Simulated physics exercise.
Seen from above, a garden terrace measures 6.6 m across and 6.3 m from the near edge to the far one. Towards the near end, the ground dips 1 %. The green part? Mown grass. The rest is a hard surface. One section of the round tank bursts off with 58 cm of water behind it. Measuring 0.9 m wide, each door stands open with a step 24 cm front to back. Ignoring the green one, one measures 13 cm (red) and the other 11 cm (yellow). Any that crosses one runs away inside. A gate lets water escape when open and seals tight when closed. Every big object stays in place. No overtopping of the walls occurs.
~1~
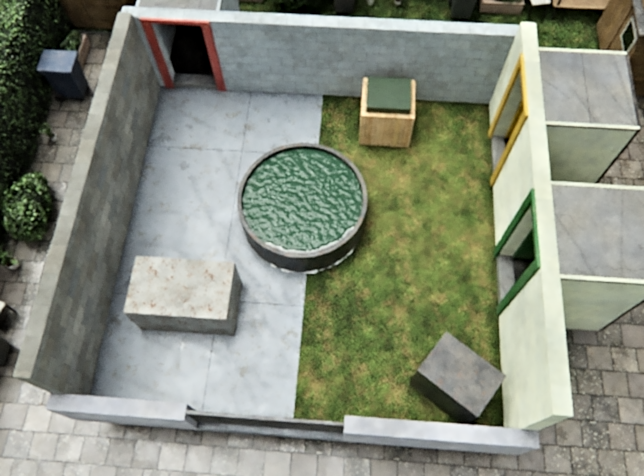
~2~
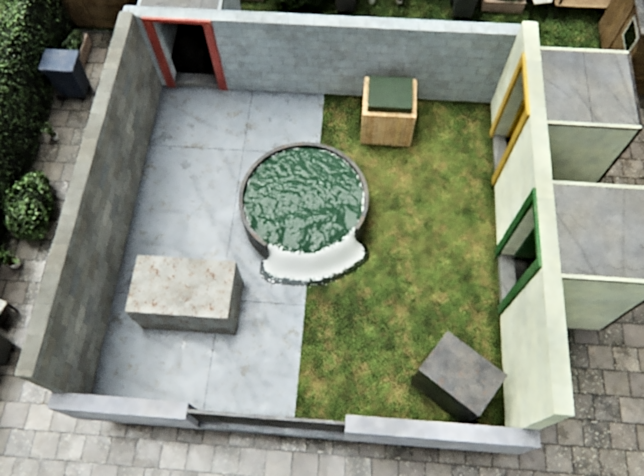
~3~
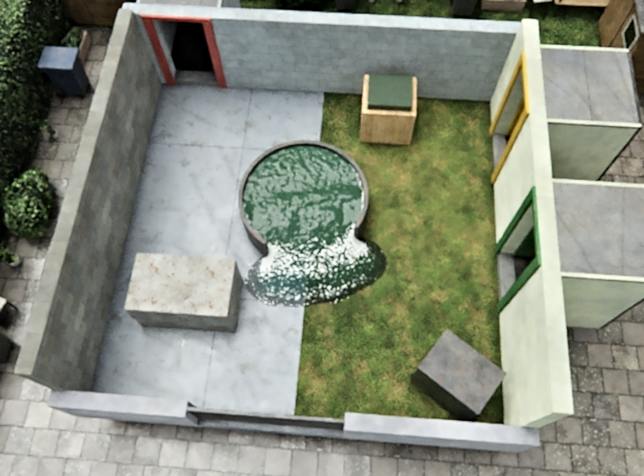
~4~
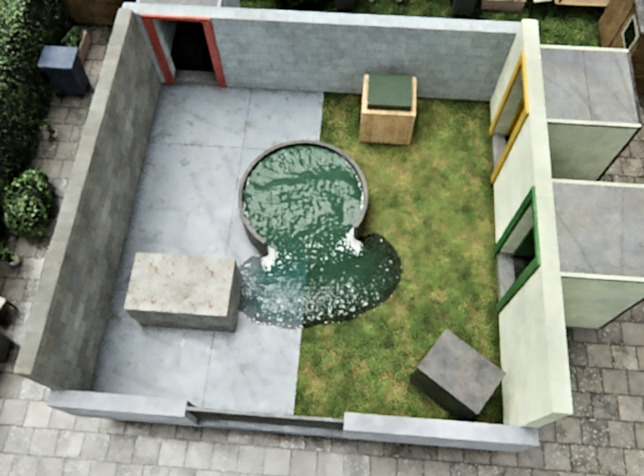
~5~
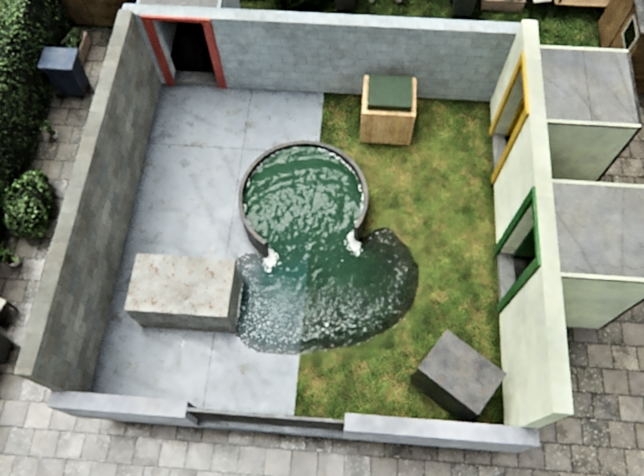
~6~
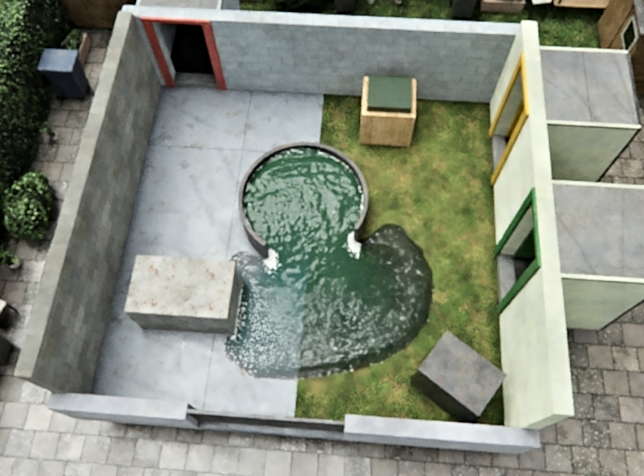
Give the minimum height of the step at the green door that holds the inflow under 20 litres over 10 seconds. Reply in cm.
6.5 cm.
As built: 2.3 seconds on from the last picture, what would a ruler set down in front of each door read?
Lab note, cm: Red 0; green 5; yellow 0.
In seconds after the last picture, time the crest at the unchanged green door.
At roughly 4.5 s.
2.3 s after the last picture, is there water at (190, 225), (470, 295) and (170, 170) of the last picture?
Untouched; soaked; untouched.
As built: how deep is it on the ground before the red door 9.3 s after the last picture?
4.5 cm.
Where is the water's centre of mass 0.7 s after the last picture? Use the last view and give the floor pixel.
Centre of mass: About (314, 265) px.
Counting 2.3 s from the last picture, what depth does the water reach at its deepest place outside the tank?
34 cm.
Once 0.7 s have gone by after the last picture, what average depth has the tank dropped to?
Roughly 32 cm on average.
Then, 0.7 s after the last picture water covers 30 % of the floor, deepest (28 cm) near (257, 415); it has not reached the green door.
Then, 2.3 s after the last picture water covers 45 % of the floor, deepest (34 cm) near (440, 417); 5 cm at the green door, 0 litres in over its 17 cm step.
Then, 9.3 s after the last picture water covers 95 % of the floor, deepest (11 cm) near (394, 426); 6 cm at the green door, 0 litres in over its 17 cm step.
At the green door as built, the water peaked near 11 cm, 4.3 s after the last picture.
With a step of 5.5 cm, 31 litres would have come in within the 10 s; with 7.5 cm, 11 litres. So under 20 litres takes about 6.5 cm.
